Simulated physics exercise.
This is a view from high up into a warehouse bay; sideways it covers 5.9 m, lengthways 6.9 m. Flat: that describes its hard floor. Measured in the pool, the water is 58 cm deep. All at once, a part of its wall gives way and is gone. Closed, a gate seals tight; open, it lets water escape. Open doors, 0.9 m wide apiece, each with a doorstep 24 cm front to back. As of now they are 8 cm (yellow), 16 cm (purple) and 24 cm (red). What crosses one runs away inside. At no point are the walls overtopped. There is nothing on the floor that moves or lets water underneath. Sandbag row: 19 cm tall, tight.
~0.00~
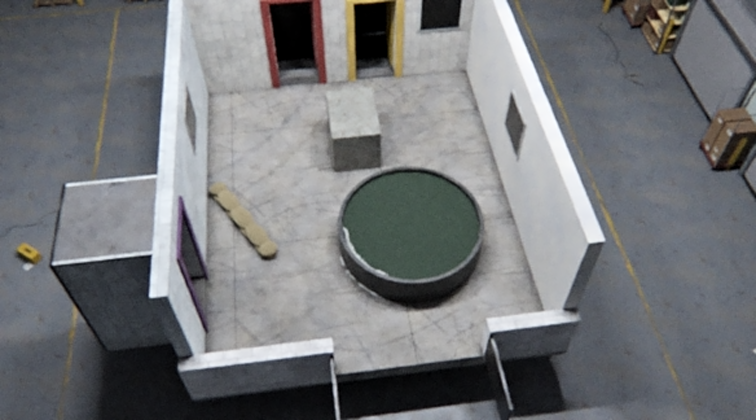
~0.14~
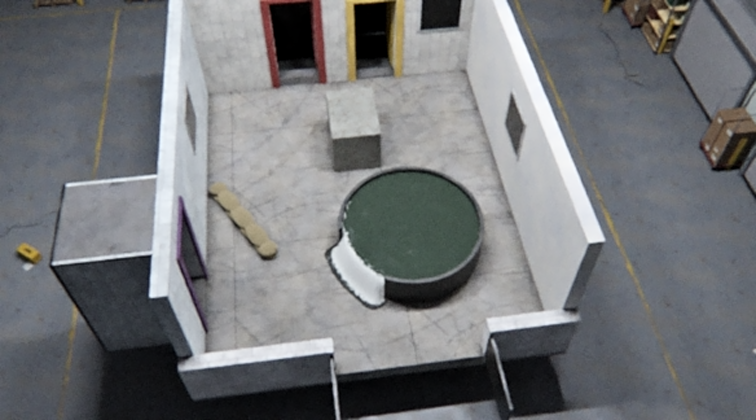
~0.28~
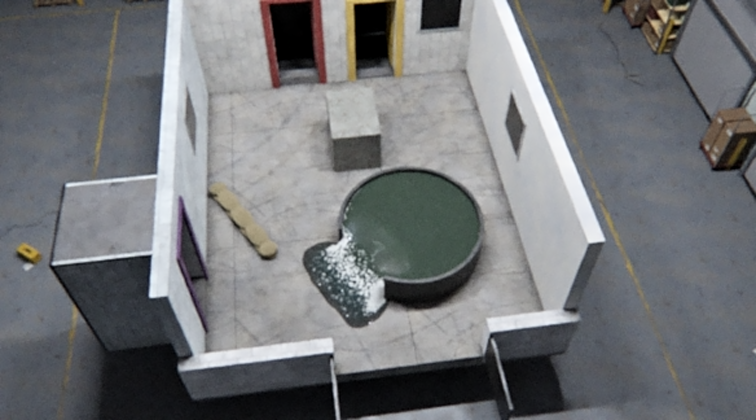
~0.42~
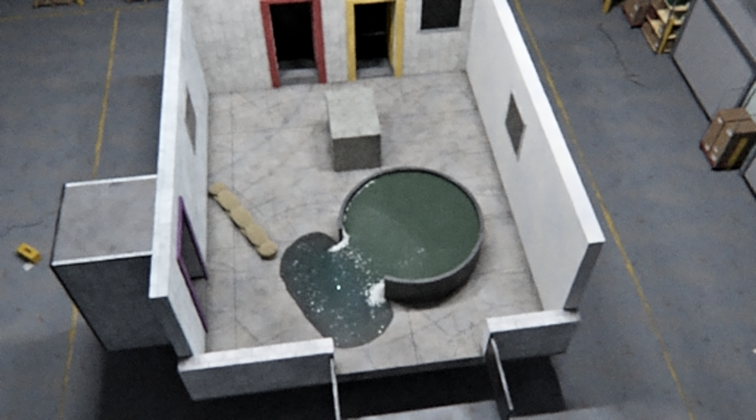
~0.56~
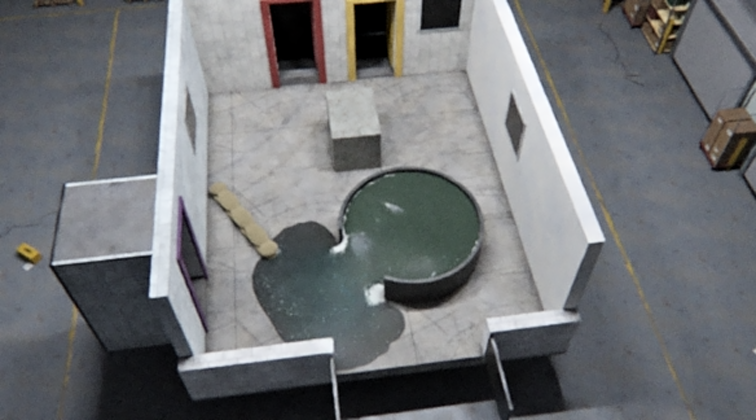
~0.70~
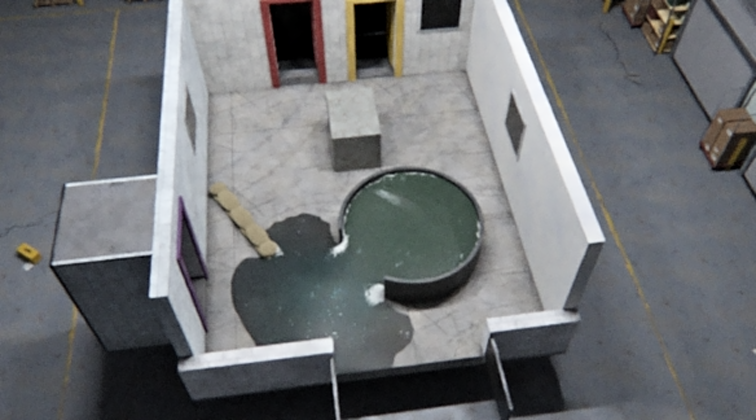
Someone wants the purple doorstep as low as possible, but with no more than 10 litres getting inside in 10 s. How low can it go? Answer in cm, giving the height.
No lower than roughly 29 cm.
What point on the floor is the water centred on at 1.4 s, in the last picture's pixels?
Approximately (375, 262).
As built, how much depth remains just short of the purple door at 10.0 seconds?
It works out to about 11.5 centimetres deep.
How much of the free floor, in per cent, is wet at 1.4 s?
Some 20 per cent of it.
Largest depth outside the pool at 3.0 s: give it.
Max depth: Around 32 cm.
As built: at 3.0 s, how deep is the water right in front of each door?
In cm: Yellow 0, purple 28, red 0.
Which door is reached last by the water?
The yellow door.
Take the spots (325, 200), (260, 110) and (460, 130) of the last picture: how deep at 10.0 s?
Depths in order: 3 / 6 / 2 cm.
After 1.4 s water covers 20 % of the floor, deepest (47 cm) near (206, 377); 23 cm at the purple door, 0 litres in over its 16 cm doorstep.
After 3.0 s water covers 25 % of the floor, deepest (32 cm) near (228, 375); 28 cm at the purple door, 93 litres in over its 16 cm doorstep.
After 10.0 s water covers 85 % of the floor, deepest (13 cm) near (207, 222); 11 cm at the purple door, 154 litres in over its 16 cm doorstep.
At the purple door as built, the water arrived by 0.9 s and peaked near 34 cm at 2.2 s.
Run again over the same 10 s with other heights there, 28 litres in over 25 cm, 2 litres over 33.5 cm. The limit of 10 litres is kept from about 29 cm up.
